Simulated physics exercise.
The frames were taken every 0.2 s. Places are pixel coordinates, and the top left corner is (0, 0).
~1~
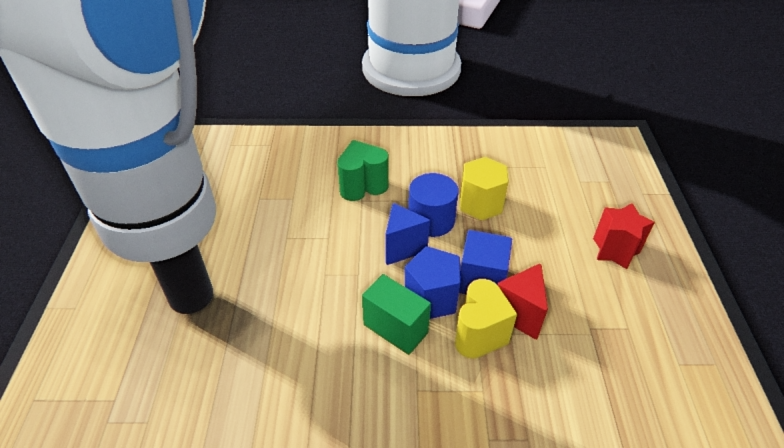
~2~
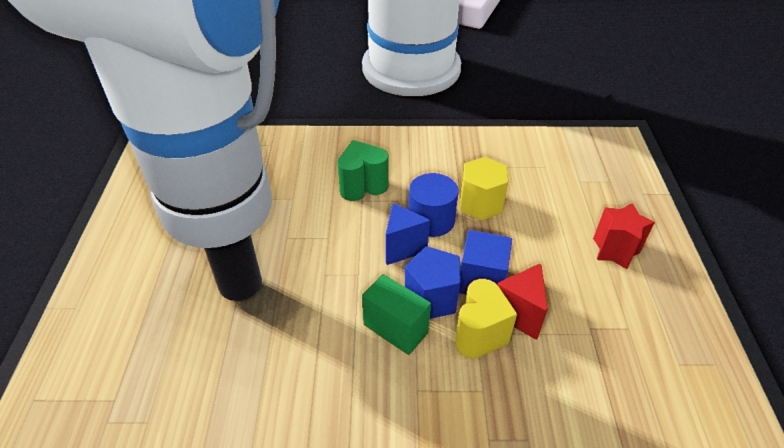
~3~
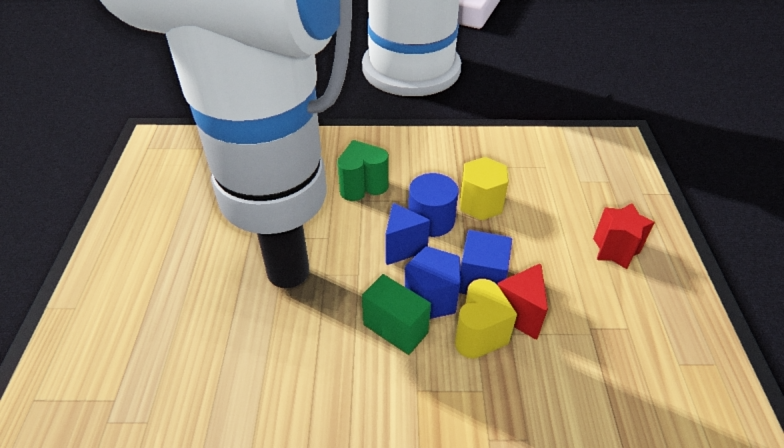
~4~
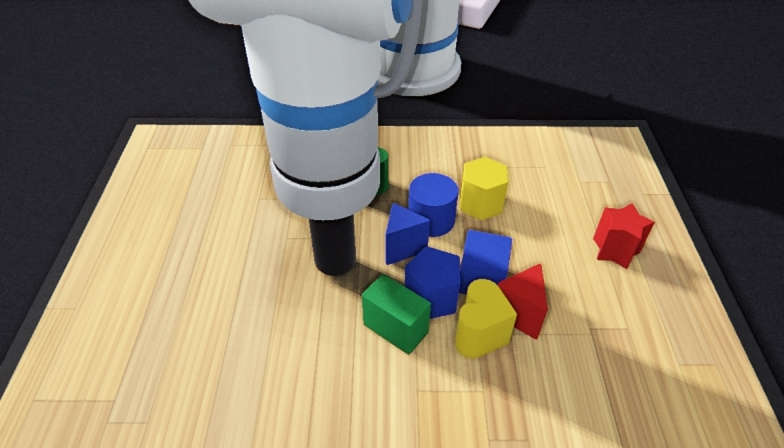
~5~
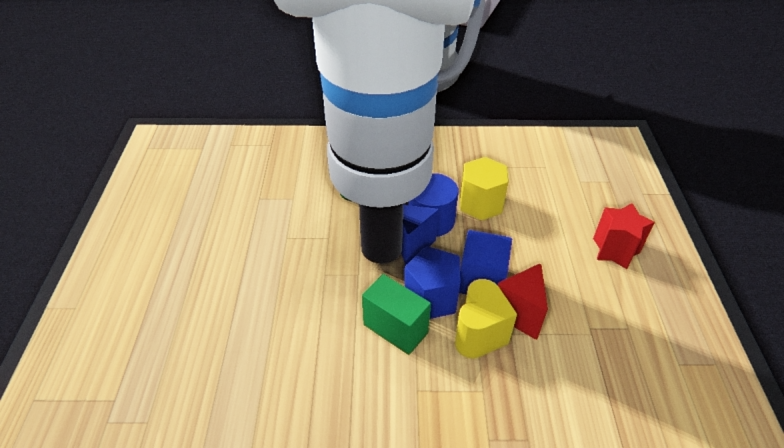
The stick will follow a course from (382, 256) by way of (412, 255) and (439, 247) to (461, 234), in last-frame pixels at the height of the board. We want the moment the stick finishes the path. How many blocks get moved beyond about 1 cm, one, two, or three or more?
The answer will be two.
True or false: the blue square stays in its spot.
True - the claim holds.
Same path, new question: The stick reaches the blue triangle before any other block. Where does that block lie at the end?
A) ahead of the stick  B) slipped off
I choose A.
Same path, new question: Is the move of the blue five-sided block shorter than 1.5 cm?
Yes - that is the case.
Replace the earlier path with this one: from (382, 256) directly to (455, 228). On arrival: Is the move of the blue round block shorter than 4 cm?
I expect so.
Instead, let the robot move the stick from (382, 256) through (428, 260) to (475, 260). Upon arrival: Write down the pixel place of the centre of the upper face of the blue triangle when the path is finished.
Its top centre is at about (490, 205).
What follows on the original path. Halfway along, stick (427, 244); blue triangle (460, 210), turned 20° anticlockwise; blue round block (436, 185).
At the end, stick (462, 227); blue triangle (498, 198); blue round block (441, 176); blue five-sided block in place; blue square in place.
